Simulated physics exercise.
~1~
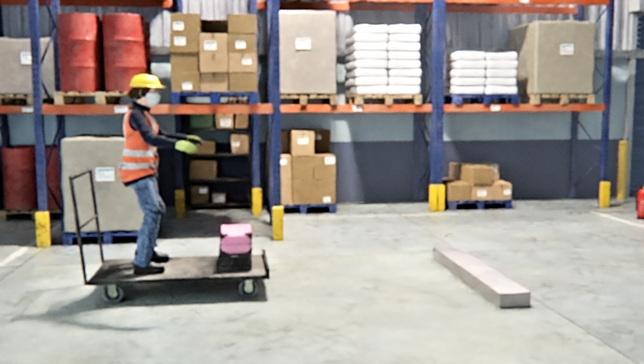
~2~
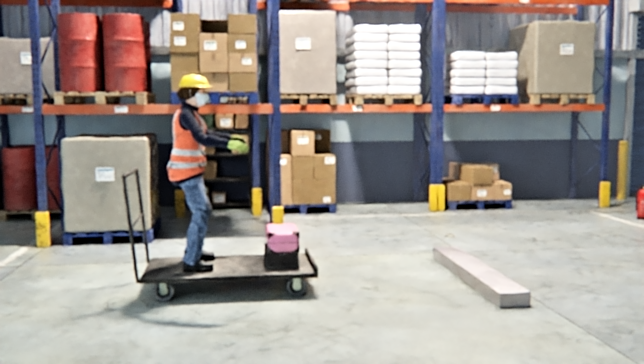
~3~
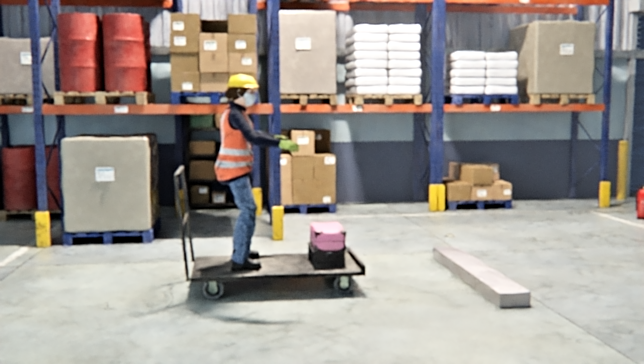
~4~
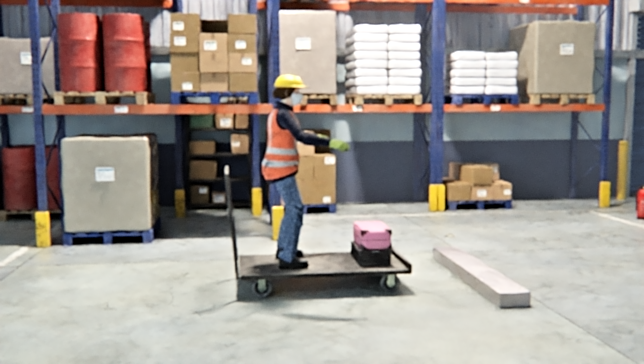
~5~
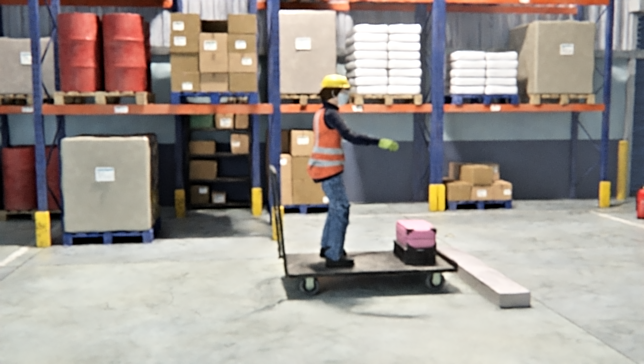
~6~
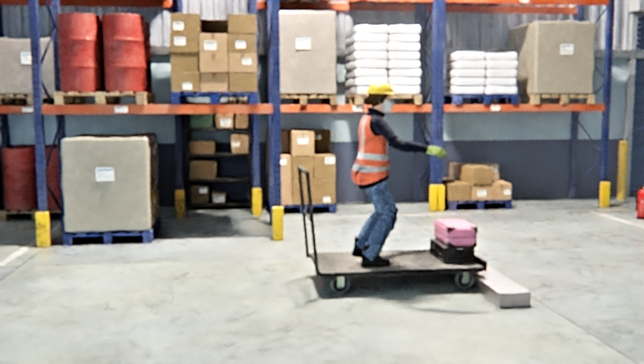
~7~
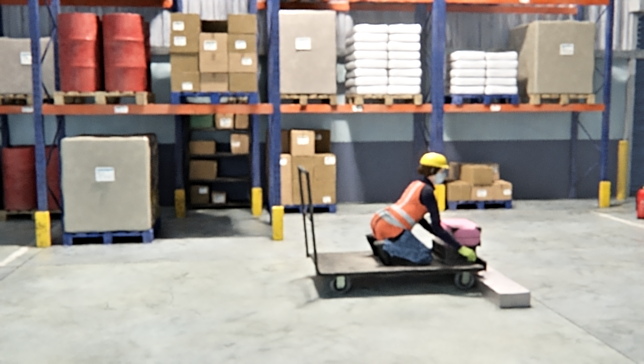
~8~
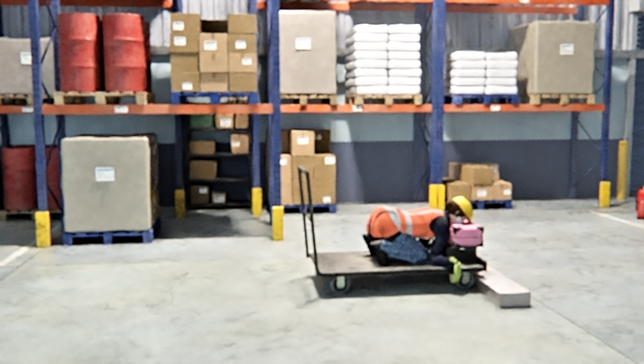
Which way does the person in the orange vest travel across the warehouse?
The person travels to the right, riding on the trolley and then pitching forward that same way when it stops at the kerb.
